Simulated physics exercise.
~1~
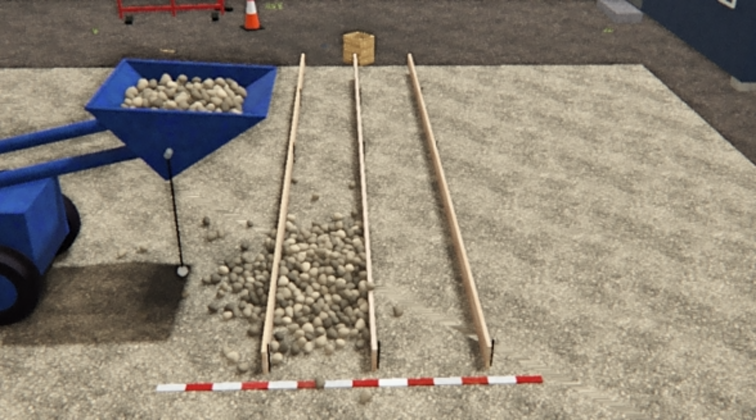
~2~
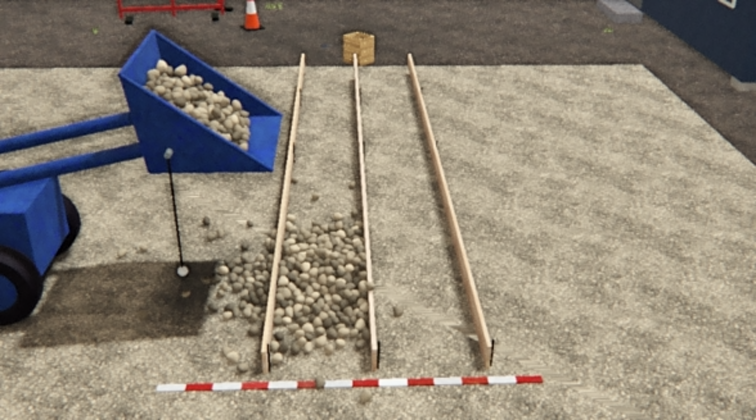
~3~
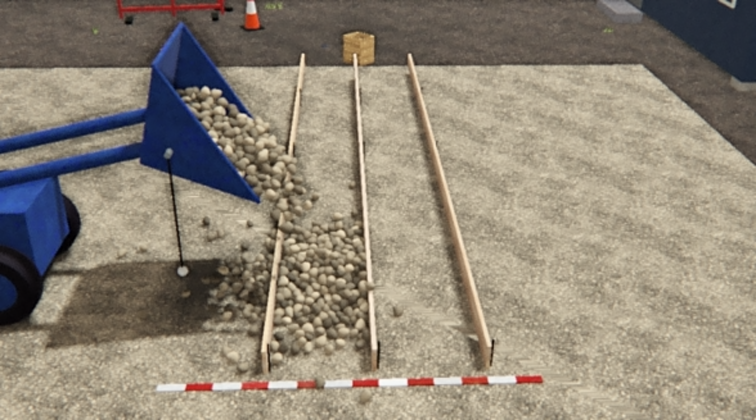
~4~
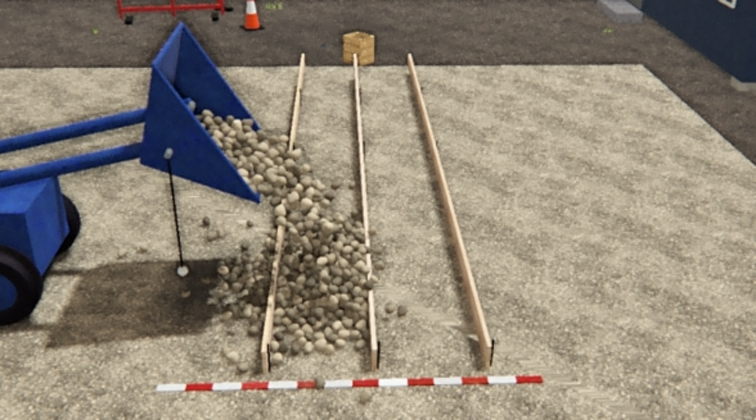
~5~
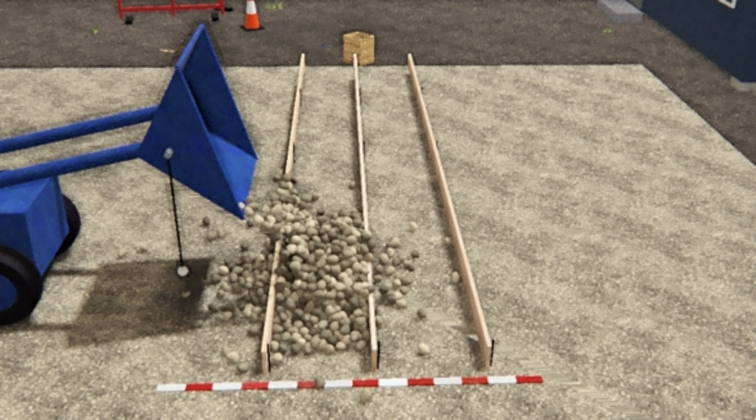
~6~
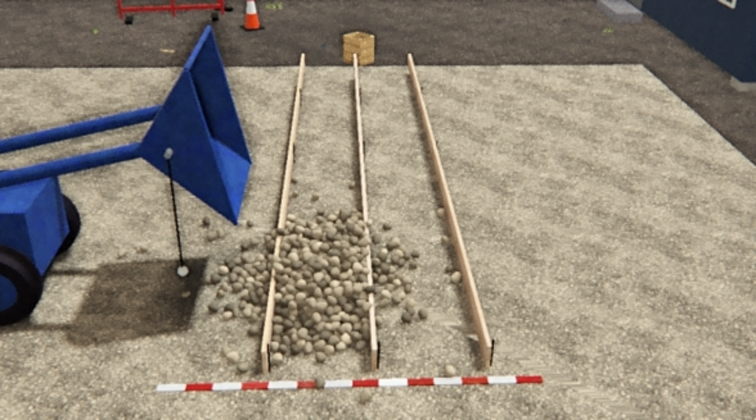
A blue loader bucket tips and pours its stones onto a pile between wooden boards.
